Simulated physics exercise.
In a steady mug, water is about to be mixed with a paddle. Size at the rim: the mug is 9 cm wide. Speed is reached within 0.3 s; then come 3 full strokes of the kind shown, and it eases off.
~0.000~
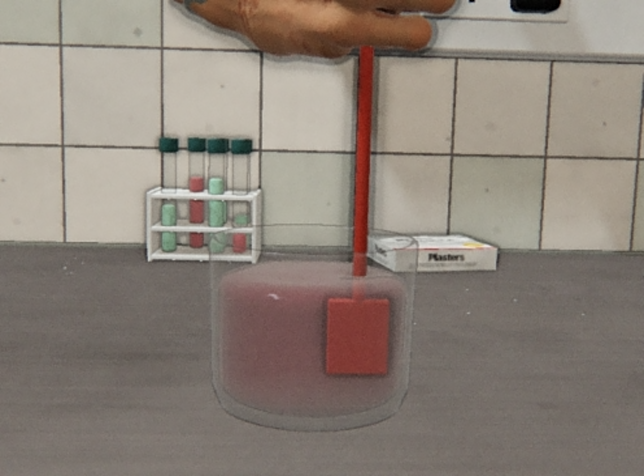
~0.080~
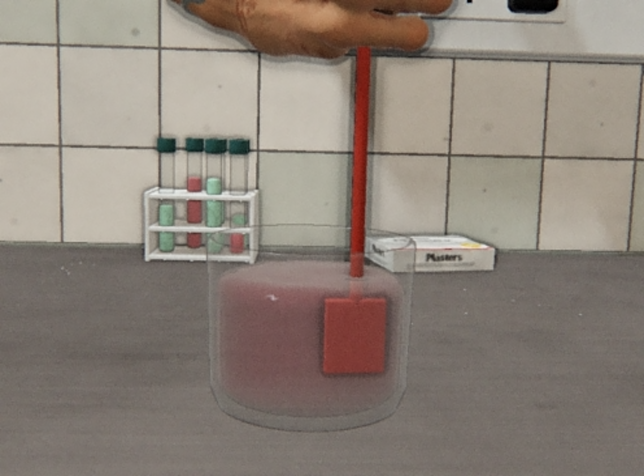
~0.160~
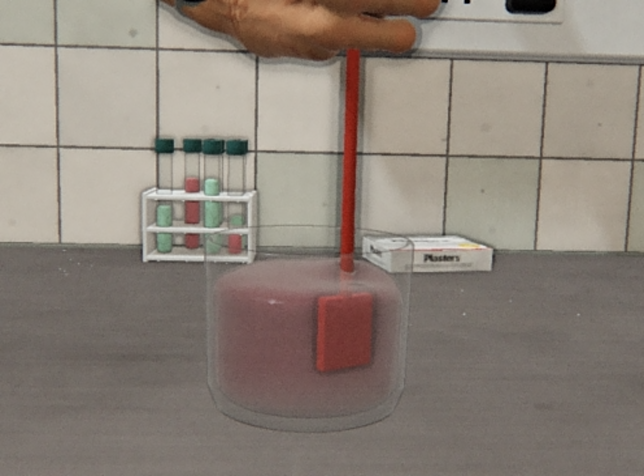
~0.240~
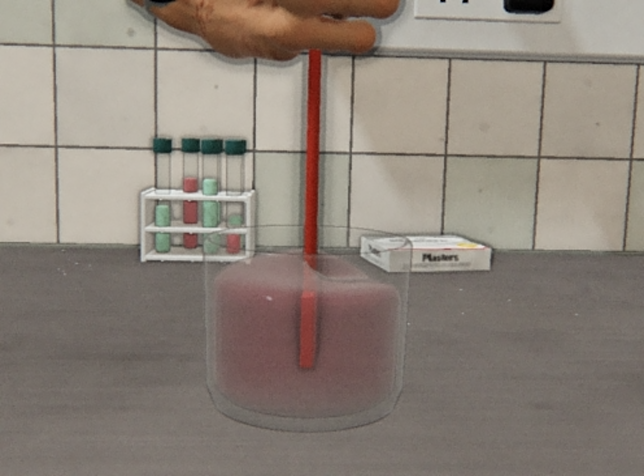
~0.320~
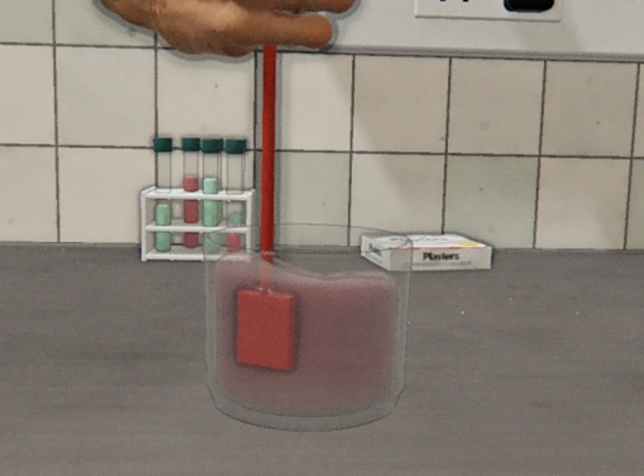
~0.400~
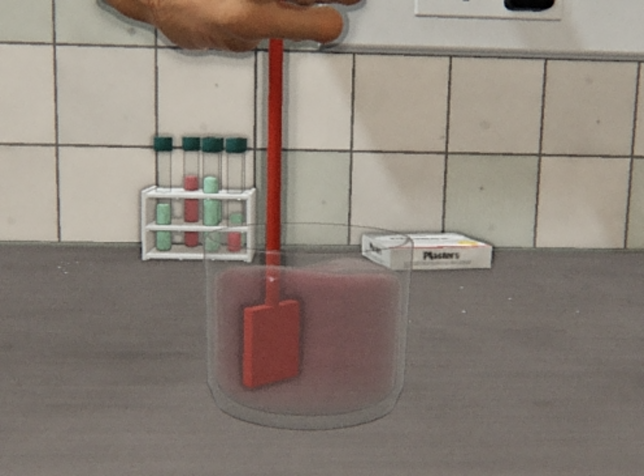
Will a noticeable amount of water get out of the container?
No.
After 0.69 s 0 ml is over the rim.
After 0.98 s 0 ml is over the rim.
After 1.26 s 0 ml is over the rim.
After 1.55 s 0 ml is over the rim.
In the end 0 ml is over the rim.
